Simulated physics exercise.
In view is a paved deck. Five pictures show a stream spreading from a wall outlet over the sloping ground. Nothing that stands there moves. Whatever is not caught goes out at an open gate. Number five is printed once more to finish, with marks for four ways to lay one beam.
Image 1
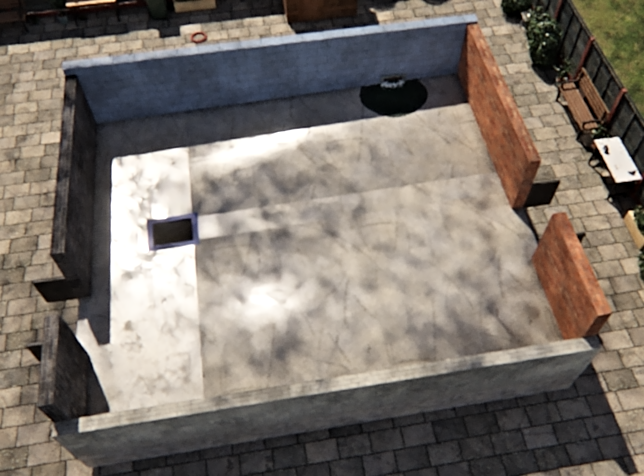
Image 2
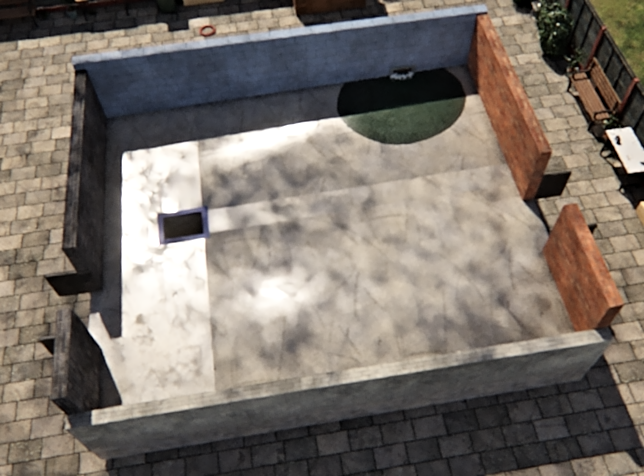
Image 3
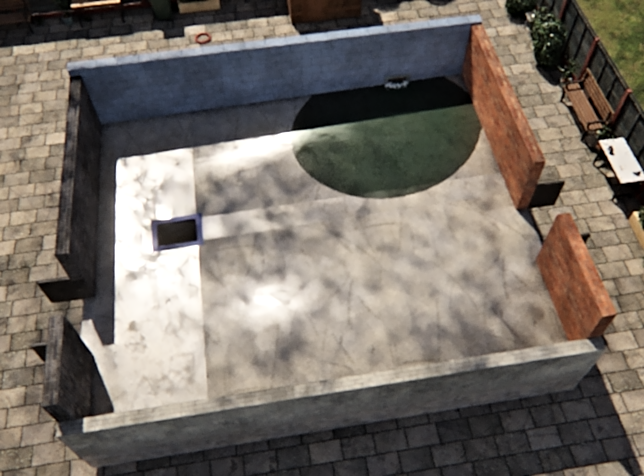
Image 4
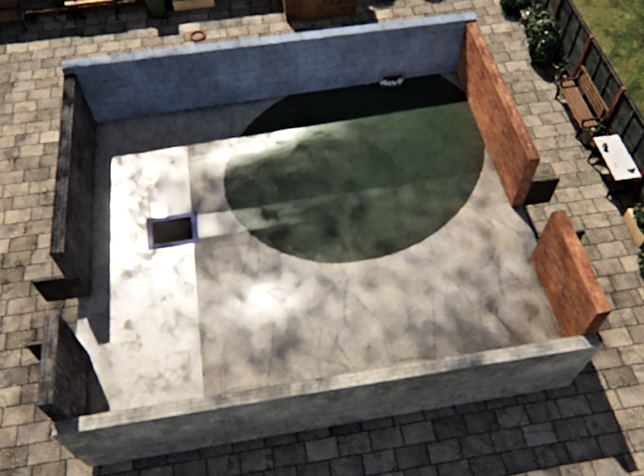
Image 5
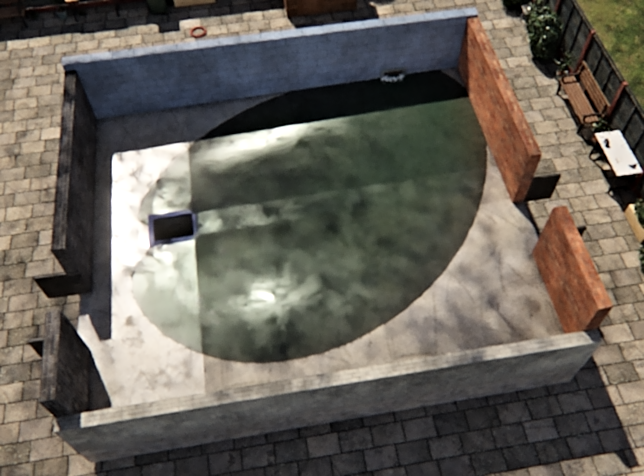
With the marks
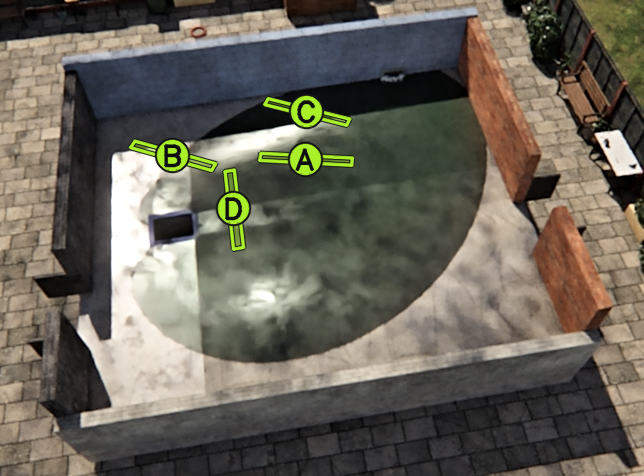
Walled paved deck seen from above, with dark green water spreading from the back wall across the floor and reaching a blue-edged drain pit.
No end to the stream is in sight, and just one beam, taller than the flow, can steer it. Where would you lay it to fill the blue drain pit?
B is best.
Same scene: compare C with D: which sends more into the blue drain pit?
It is C.
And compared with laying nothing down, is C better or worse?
Worse.
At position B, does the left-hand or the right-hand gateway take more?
The left one.
In lime, A from (260, 156) to (352, 161); B from (132, 144) to (213, 167); C from (266, 101) to (348, 122); D from (238, 248) to (229, 170).
For position A, about 9 % of the stream goes into the blue drain pit, about 87 % out by the gates.
For position B, about 15 % of the stream goes into the blue drain pit, about 81 % out by the gates.
For position C, about 10 % of the stream goes into the blue drain pit, about 86 % out by the gates.
For position D, about 6 % of the stream goes into the blue drain pit, about 90 % out by the gates.
